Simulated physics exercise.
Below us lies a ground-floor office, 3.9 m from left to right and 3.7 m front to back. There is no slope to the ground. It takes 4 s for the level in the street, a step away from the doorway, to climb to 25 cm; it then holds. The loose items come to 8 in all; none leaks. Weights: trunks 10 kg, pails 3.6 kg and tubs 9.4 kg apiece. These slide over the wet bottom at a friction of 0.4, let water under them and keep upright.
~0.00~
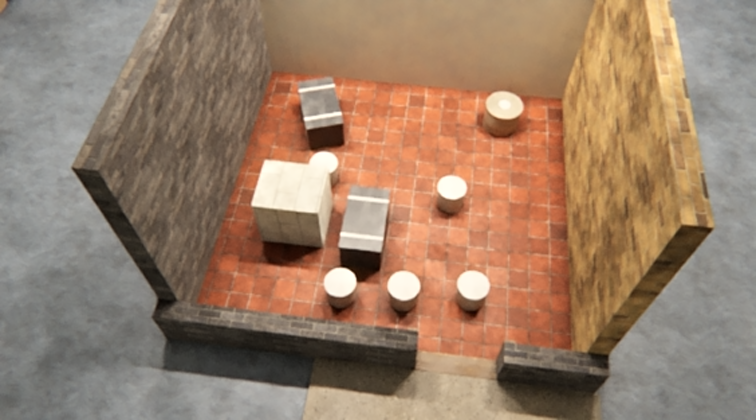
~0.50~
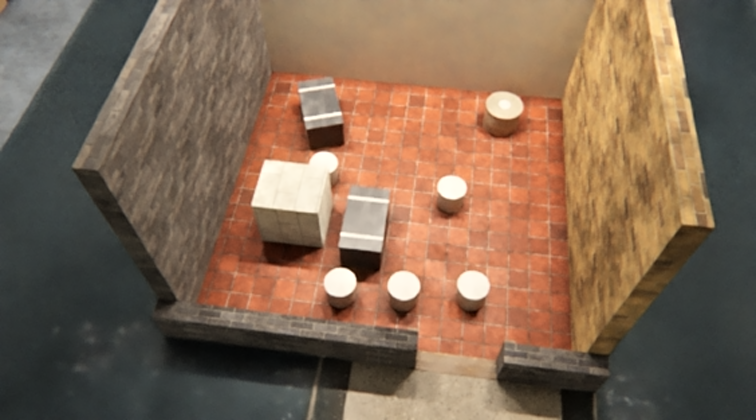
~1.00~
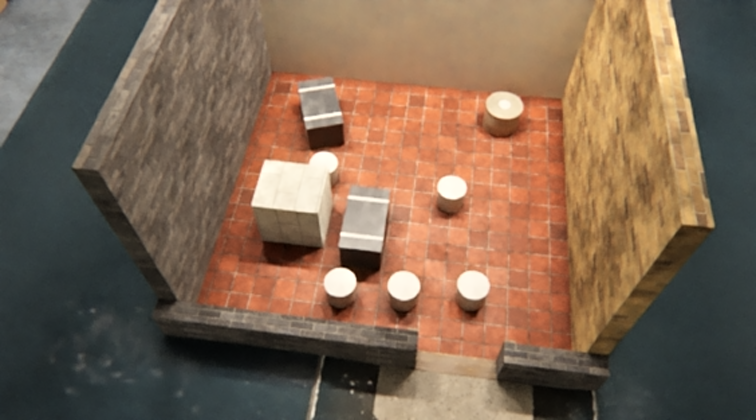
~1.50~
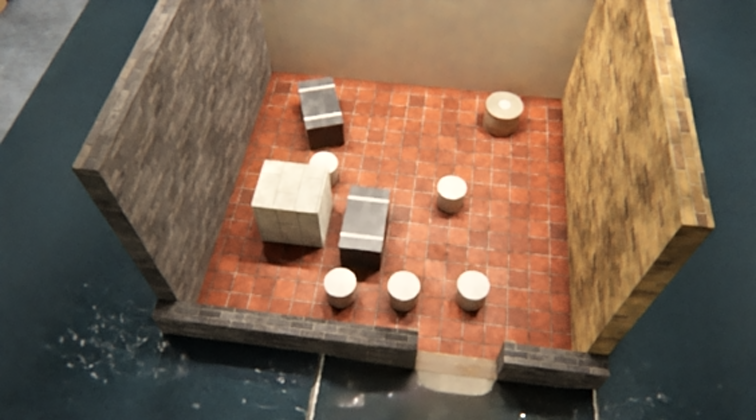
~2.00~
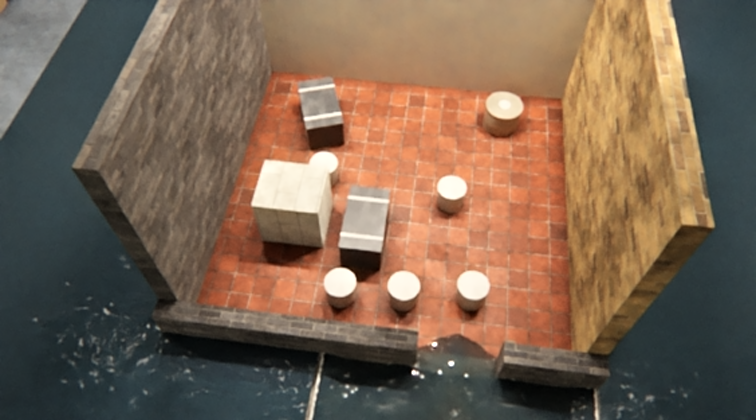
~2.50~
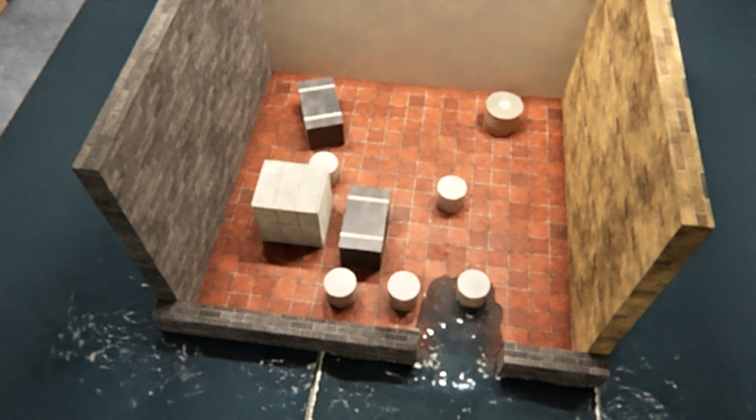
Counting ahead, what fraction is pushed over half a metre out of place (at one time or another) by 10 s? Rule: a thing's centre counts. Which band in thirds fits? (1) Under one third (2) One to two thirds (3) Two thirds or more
Answer: 2.
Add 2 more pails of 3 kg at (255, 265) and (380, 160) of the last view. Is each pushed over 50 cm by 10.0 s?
Note: Item 1 below threshold; item 2 above threshold.
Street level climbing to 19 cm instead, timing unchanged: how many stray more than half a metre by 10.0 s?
You'd get 4 in that case.
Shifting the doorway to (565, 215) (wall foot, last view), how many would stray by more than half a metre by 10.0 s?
So the tally would be 7.
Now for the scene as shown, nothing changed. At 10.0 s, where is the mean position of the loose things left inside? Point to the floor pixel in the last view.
Somewhere near (332, 180).
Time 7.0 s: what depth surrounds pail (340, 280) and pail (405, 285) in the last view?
About 1 and 3 cm.
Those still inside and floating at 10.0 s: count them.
I'd say 5 of them.
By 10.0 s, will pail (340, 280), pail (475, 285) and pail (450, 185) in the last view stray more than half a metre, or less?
In turn: Below the mark, above the mark, above the mark.
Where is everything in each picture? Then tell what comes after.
The first frame shows a pail at (473, 285), on the bottom; a trunk at (365, 218), on the bottom; 0.0 m2 under water; 0 of 8 have shifted.
The second frame shows a pail at (473, 285) rests on the ground; a trunk at (365, 218) rests on the ground; water covers 0.0 m2; 0 of 8 have shifted.
The third frame shows a pail at (473, 285), on the bottom; a trunk at (365, 218) rests on the ground; 0.0 m2 under water; 0 of 8 have shifted.
The fourth frame shows a pail at (473, 285), on the bottom; a trunk at (365, 218), on the bottom; water covers 0.0 m2; 0 of 8 have shifted.
The fifth frame shows a pail at (473, 285), on the bottom; a trunk at (365, 218), on the bottom; 0.1 m2 under water; 0 of 8 have shifted.
The sixth frame shows a pail at (474, 284) rests on the ground; a trunk at (365, 218), on the bottom; 0.5 m2 under water; 0 of 8 have shifted.
After 3.5 s 1 of 8 are over 50 cm from their spots; 0 afloat.
After 4.5 s 2 of 8 are over 50 cm from their spots; 0 afloat.
After 7.0 s 3 of 8 are over 50 cm from their spots; 3 afloat.
After 10.0 s 5 of 8 are over 50 cm from their spots, and 5 have been at some point; 5 afloat.
